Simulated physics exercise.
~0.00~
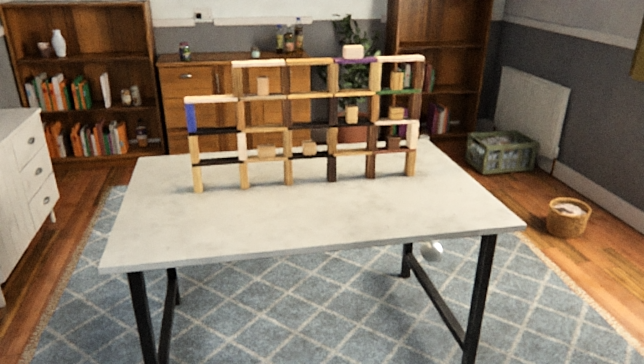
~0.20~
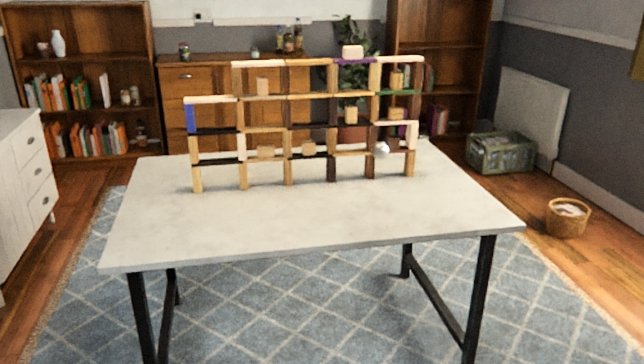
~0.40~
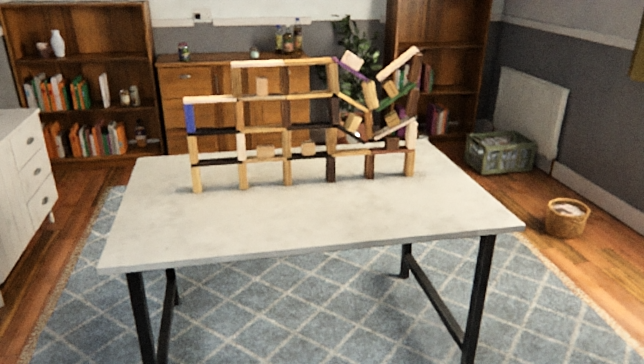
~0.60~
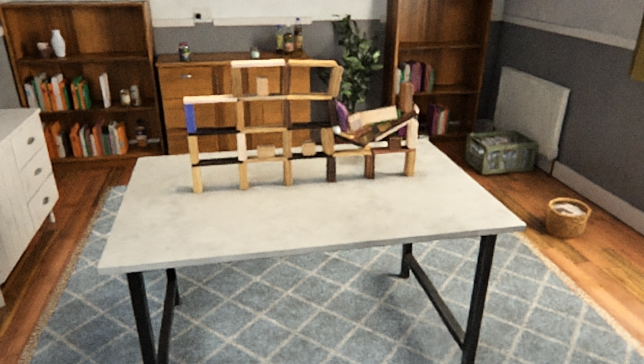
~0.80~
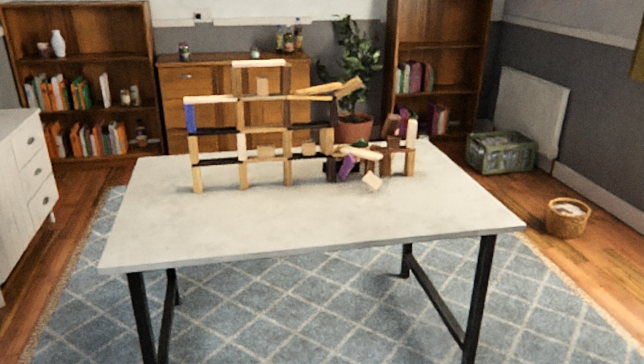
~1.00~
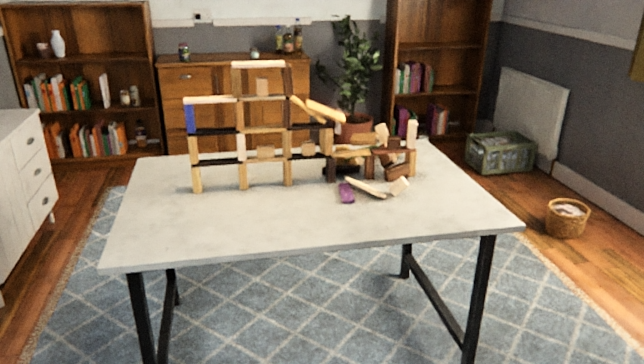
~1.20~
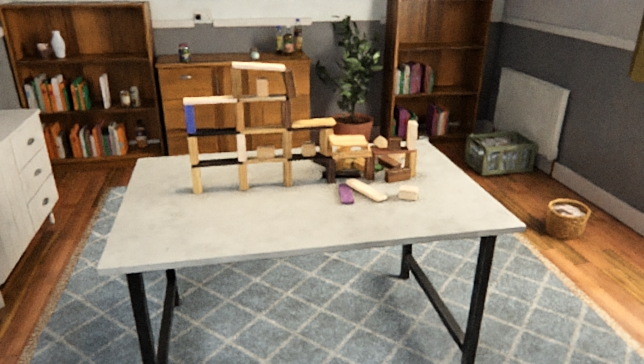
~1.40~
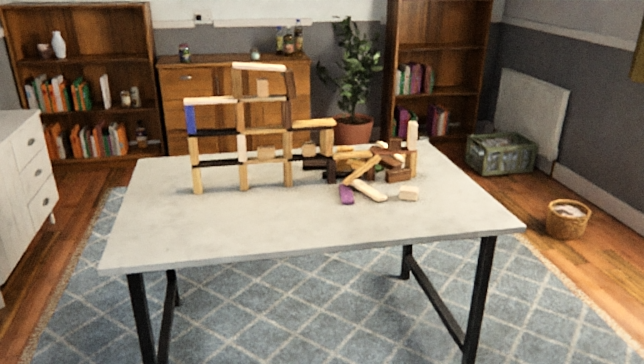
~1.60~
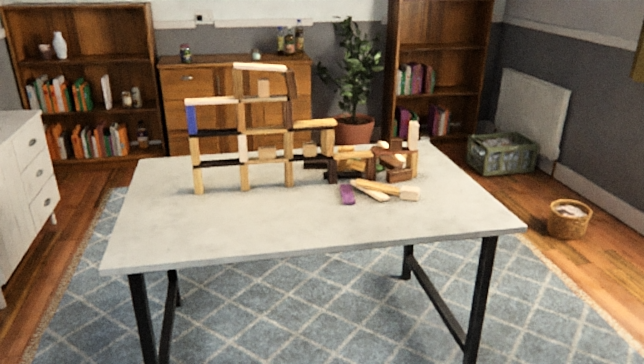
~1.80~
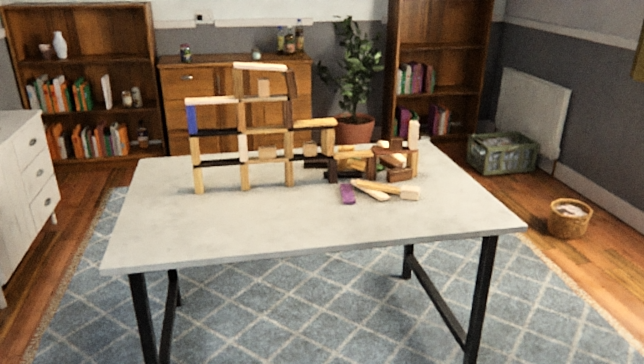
Wooden block structure on a table collapsing at its right side after a ball rolls in, the left side staying upright.
